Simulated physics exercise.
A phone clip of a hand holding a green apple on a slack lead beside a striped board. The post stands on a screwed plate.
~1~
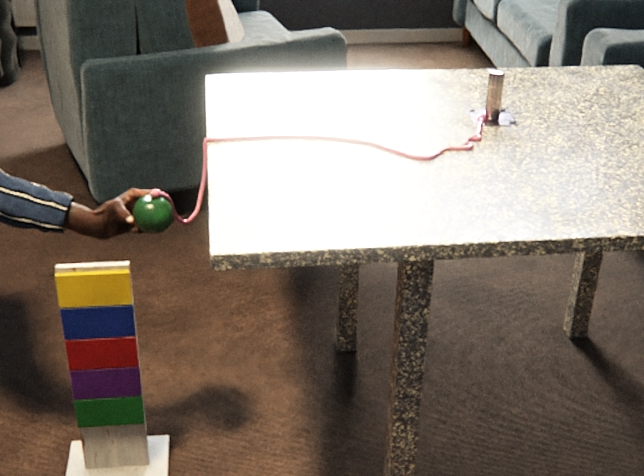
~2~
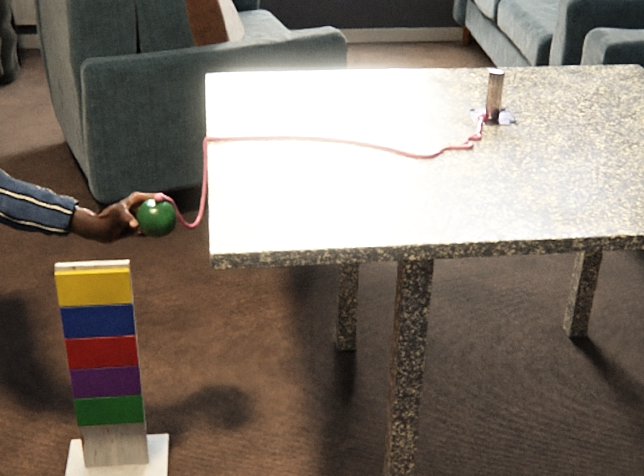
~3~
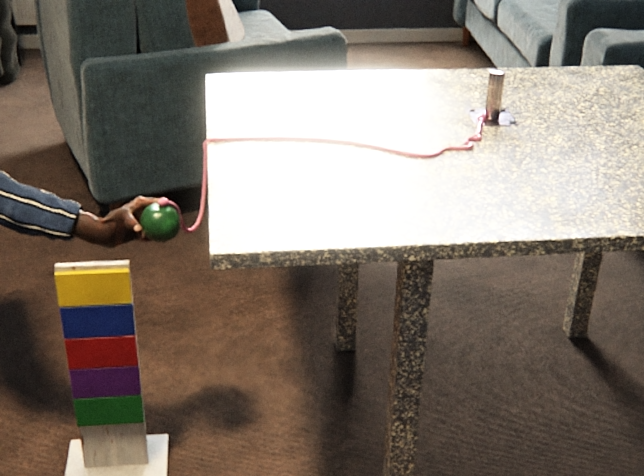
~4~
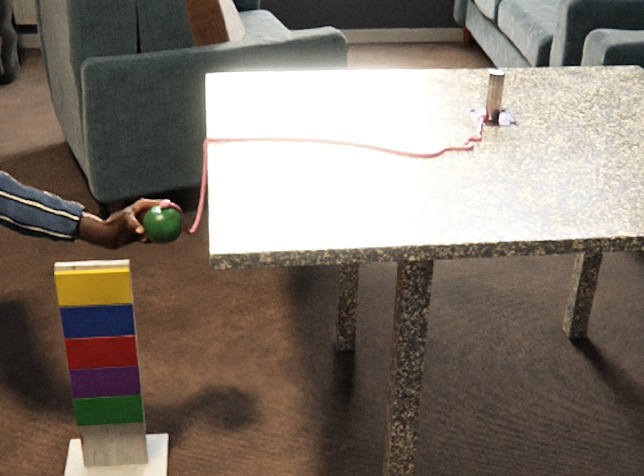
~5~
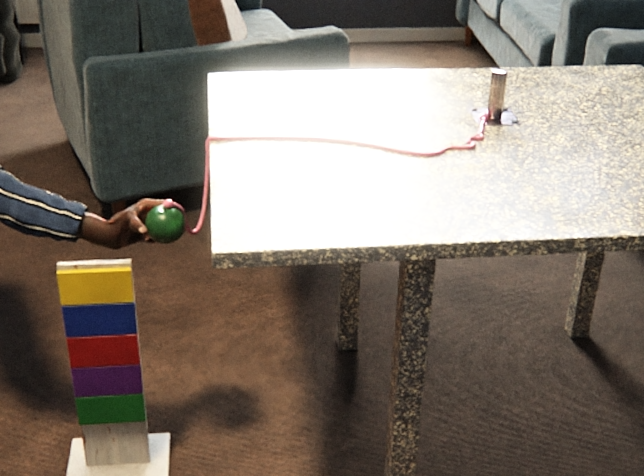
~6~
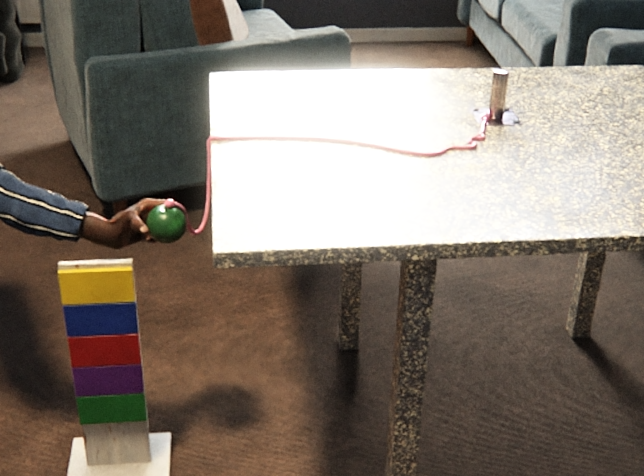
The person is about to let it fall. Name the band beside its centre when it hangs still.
Its centre hangs level with the purple band.
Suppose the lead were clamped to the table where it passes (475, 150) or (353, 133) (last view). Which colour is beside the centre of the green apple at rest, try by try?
It would be red; blue.
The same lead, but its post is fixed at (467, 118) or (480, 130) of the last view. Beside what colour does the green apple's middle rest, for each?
Try by try: Green; green.
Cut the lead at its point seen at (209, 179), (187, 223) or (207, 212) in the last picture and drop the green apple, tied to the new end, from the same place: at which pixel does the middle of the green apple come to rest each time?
In that order: (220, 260), (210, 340) and (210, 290).
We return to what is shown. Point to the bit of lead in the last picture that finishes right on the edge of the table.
Near (278, 138).
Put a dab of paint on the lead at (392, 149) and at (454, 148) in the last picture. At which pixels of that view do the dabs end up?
The first at (320, 136), the second at (385, 128).
Soon after, apple near (189, 366); level with purple.
Then, apple near (253, 346); level with purple.
Further on, apple near (202, 365); level with purple.
At rest, apple near (223, 361); level with purple. Its middle rests at the purple band.
